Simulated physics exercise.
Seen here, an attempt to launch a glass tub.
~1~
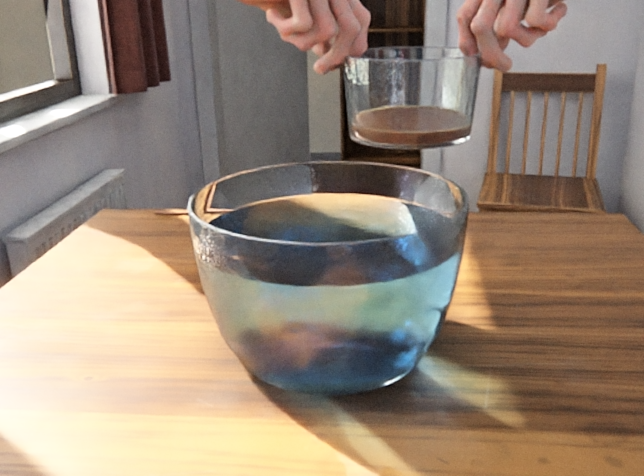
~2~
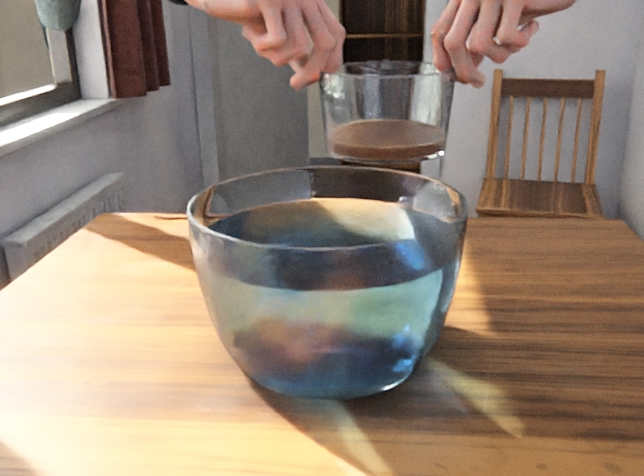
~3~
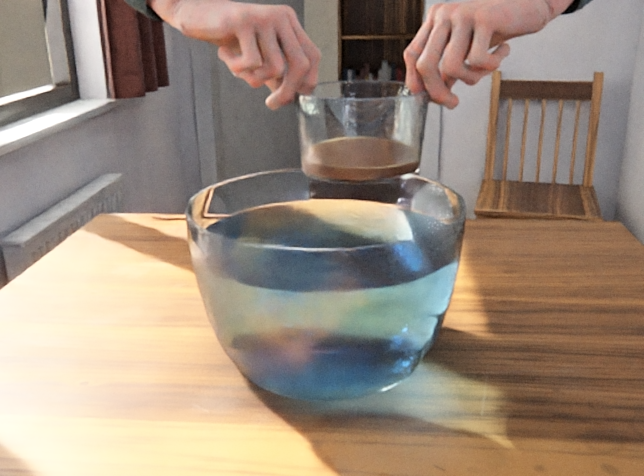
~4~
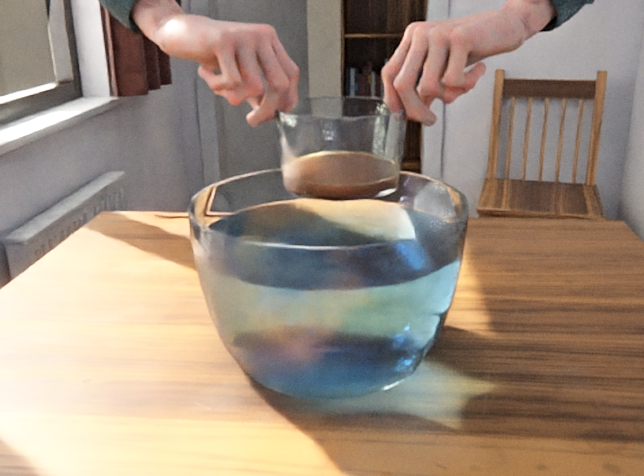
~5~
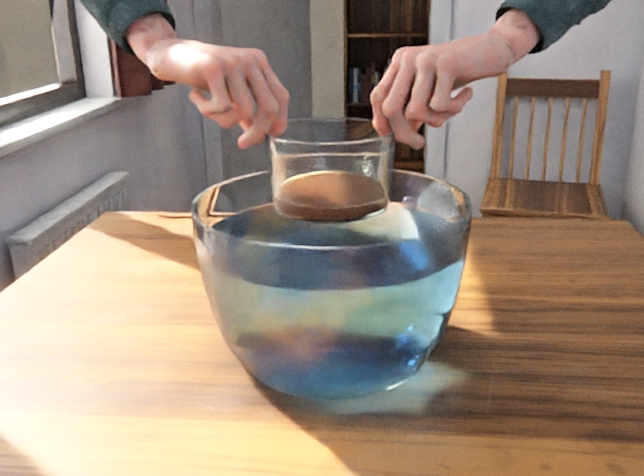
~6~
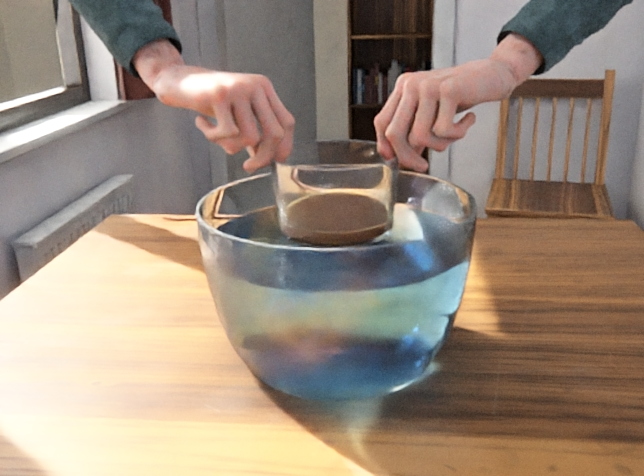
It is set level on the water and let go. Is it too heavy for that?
Once free, it floats.
Shortly, the tub dips into the water.
Then, it bobs and steadies.
At the finish, the tub floats with about half of its side showing.
